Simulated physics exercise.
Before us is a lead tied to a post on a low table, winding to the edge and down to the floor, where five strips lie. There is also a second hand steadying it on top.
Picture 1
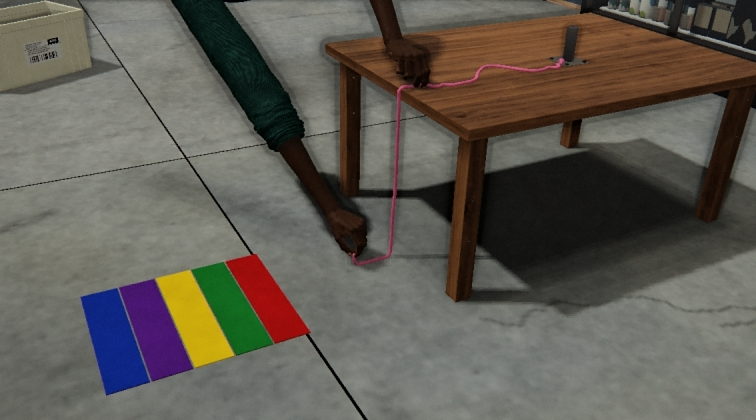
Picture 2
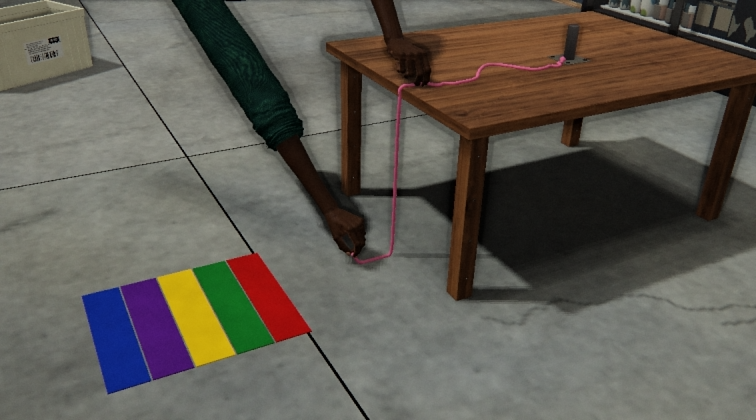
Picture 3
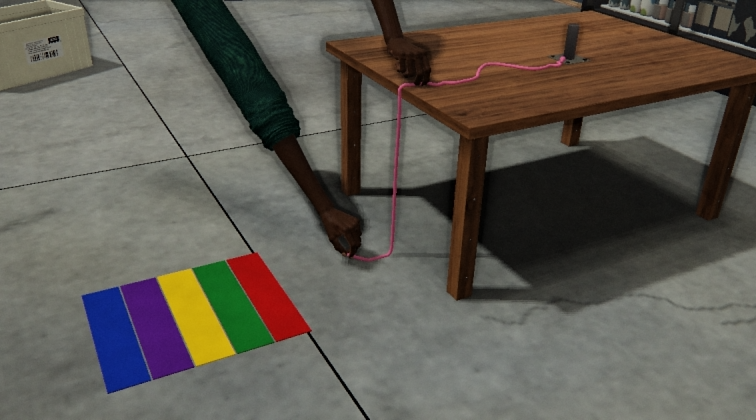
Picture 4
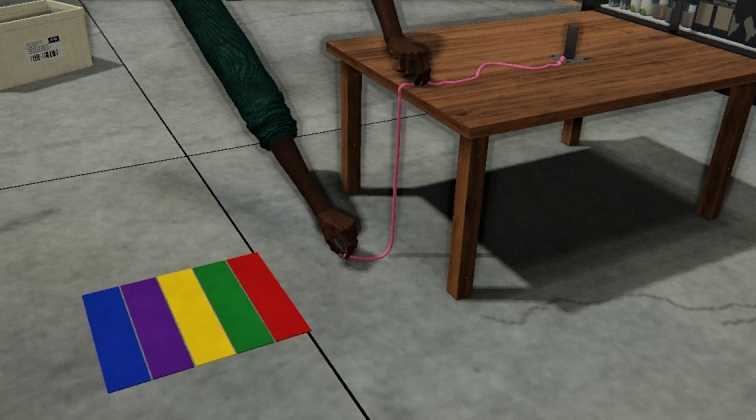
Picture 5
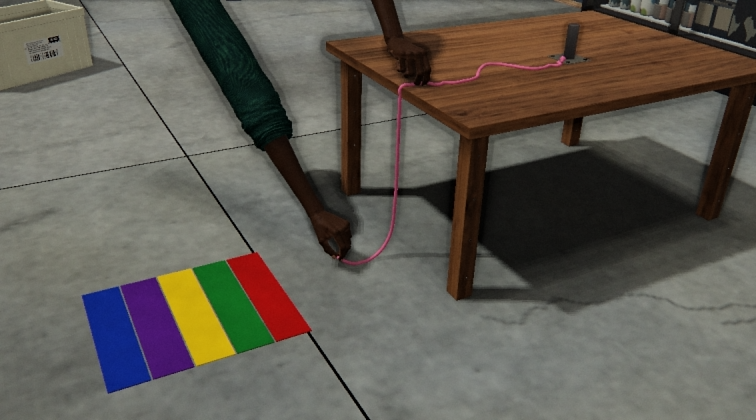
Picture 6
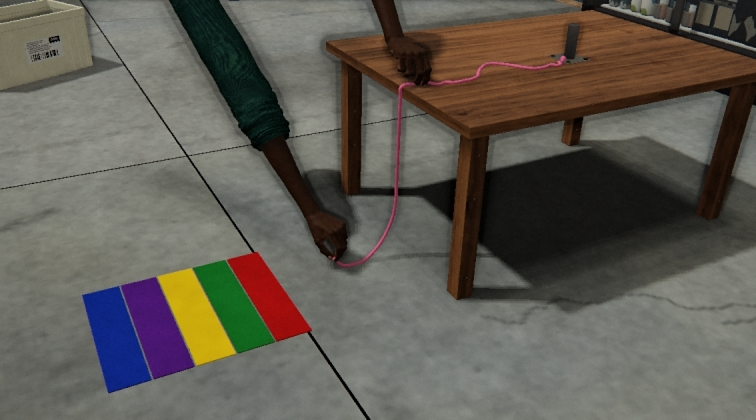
The footage shows one hand resting on a pink cord at a wooden table's edge while another, near the floor, draws the cord's end slightly left, with blue, purple, yellow, green and red strips lying on the floor.
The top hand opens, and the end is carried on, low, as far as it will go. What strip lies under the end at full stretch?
The yellow one.
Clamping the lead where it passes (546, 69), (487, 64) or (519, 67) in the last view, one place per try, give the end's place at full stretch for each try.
They end up at (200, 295), (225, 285) and (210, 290).
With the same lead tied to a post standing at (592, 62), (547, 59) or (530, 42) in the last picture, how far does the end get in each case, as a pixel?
Try by try, around (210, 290), (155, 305) and (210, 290).
Soon after, end near (259, 278); over red.
Then, end near (215, 289); over green.
At full stretch, end near (187, 297); over yellow. It halts on the yellow strip.
